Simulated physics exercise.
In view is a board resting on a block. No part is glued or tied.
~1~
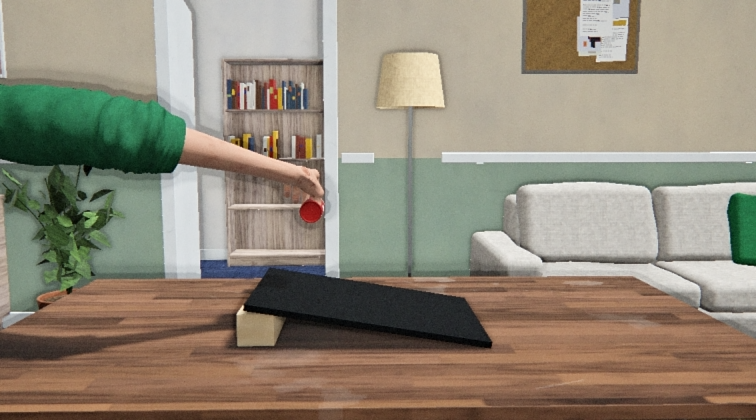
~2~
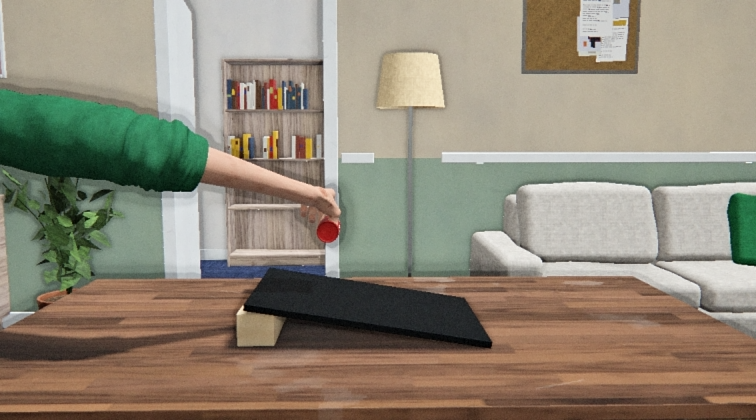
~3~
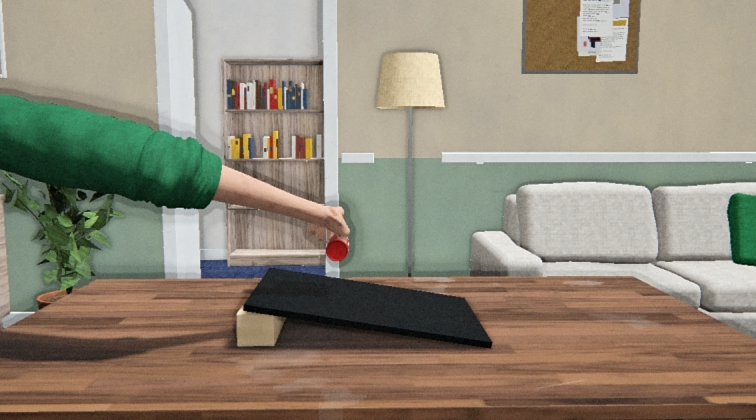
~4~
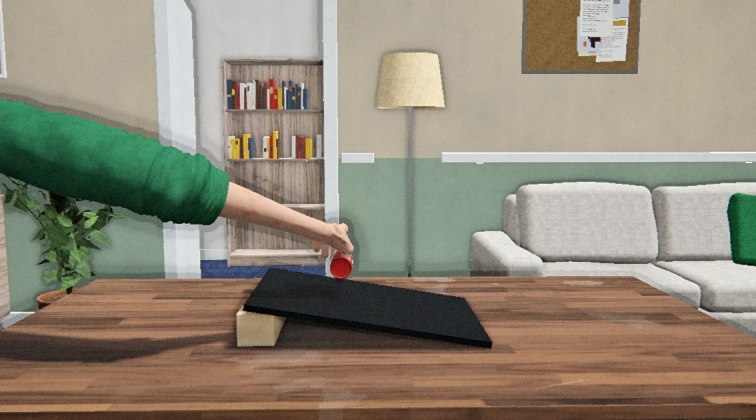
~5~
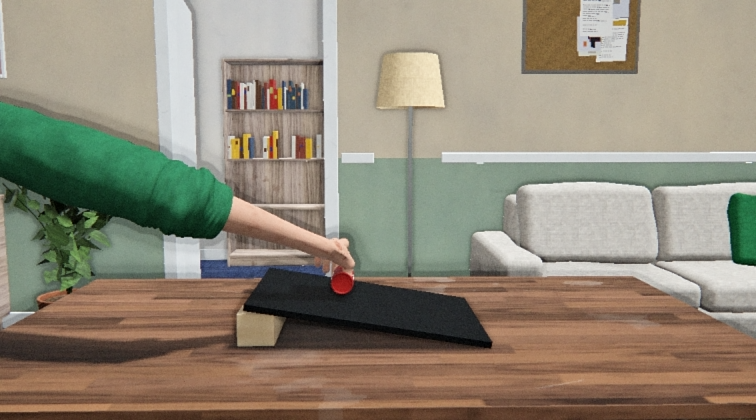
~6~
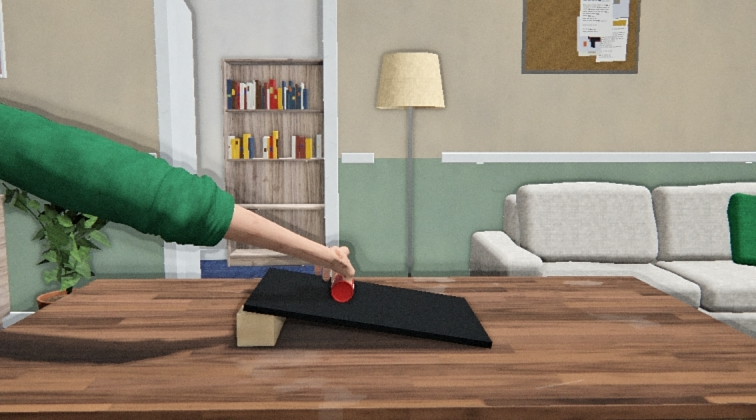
A hand holding a small red shaker, its arm in a green sleeve reaching in from the left, moves slightly right and downward until the shaker rests under the fingers on a sloping black board. The board leans on a pale block at its left end, on a brown wooden table seen from the front by a still camera. Behind are a bookshelf, a floor lamp, and a light sofa at right.
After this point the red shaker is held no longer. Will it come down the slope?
Sets off downward.
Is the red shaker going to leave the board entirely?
Once it settles, it is off the top.
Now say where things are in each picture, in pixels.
The first frame shows still above its spot; red shaker (313, 209).
The second frame shows still above its spot; red shaker (329, 228).
The third frame shows still above its spot; red shaker (338, 246).
The fourth frame shows still above its spot; red shaker (342, 263).
The fifth frame shows still above its spot; red shaker (343, 278).
The sixth frame shows in place under the hand; red shaker (343, 286).
Then, 0.90 s on from there, red shaker shifted well along near (471, 305).
Then, 1.50 s on from there, red shaker now off the board.
Then, 2.10 s on from there, things are still on the move.
In the end, off the board, red shaker. The red shaker slides or rolls down.
